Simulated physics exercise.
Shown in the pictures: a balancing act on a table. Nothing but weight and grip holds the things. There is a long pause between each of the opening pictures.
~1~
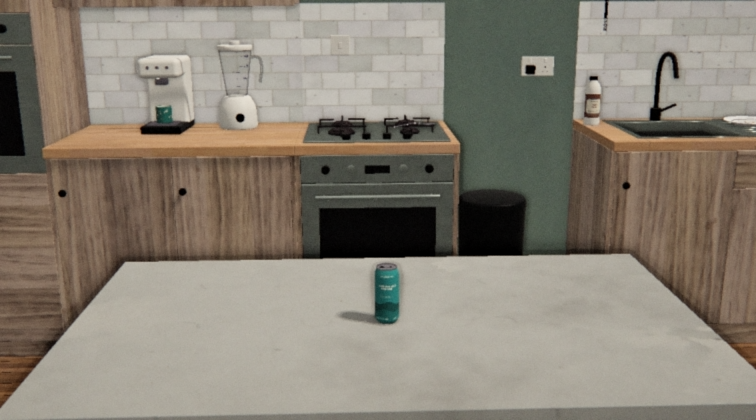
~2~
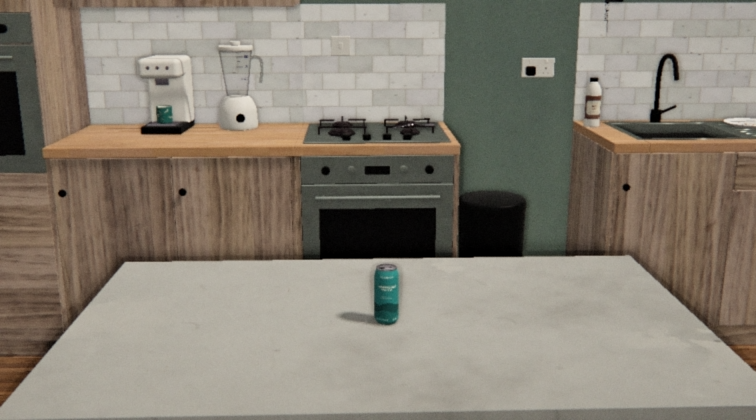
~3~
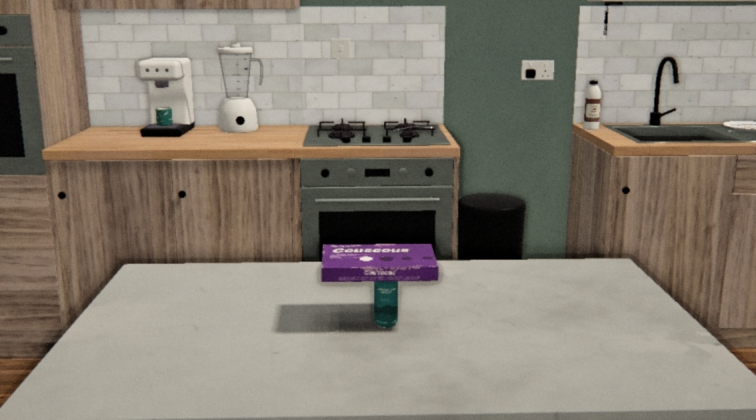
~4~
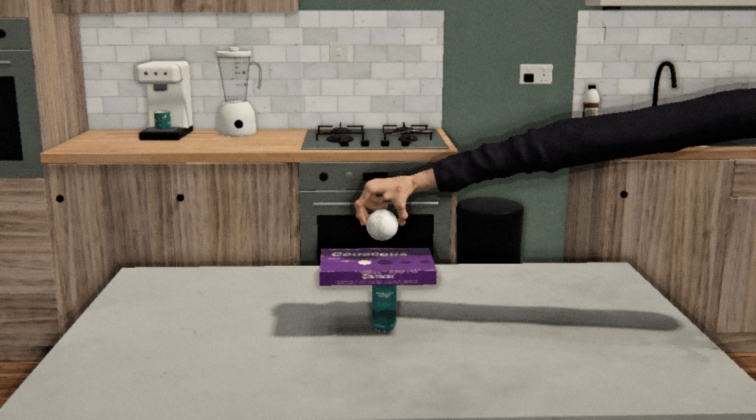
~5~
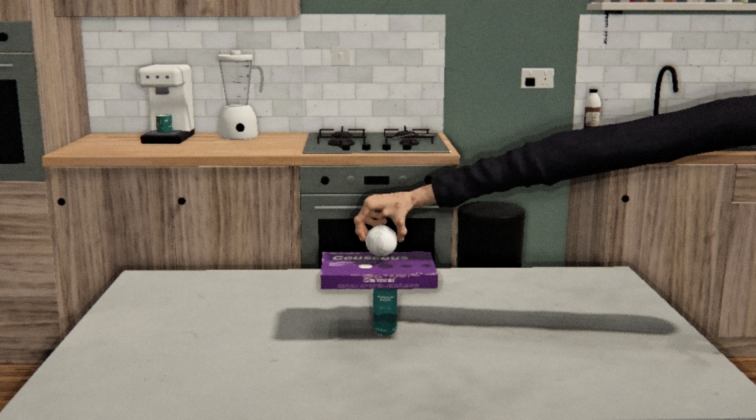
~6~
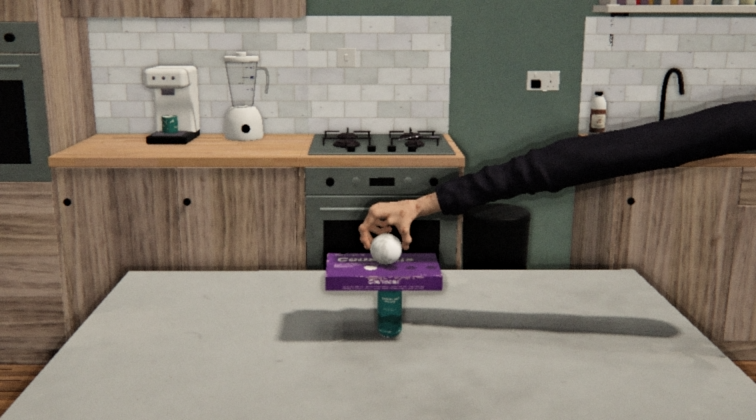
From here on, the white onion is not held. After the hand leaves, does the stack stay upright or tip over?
It stays upright.
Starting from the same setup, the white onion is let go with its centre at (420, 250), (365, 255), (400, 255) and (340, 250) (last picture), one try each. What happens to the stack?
The stack remains standing the first time, tumbles down the second, remains standing the third and tumbles down the fourth.
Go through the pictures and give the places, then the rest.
The last thing is not in view yet, in the first frame.
The last thing is not in view yet, in the second frame.
The last thing is not in view yet; purple packet (379, 262), in the third frame.
Coming down; white onion (382, 224); purple packet (377, 266), in the fourth frame.
Coming down; white onion (381, 240); purple packet (378, 270), in the fifth frame.
Set down, still held; white onion (386, 249); purple packet (383, 271), in the sixth frame.
Then, 0.30 s later than the last frame, all is still.
Then, 0.70 s later than the last frame, white onion resting near (386, 249).
When it is over, all 3 as before. End places, in pixels of the last picture, white onion near (386, 249). The stack holds.
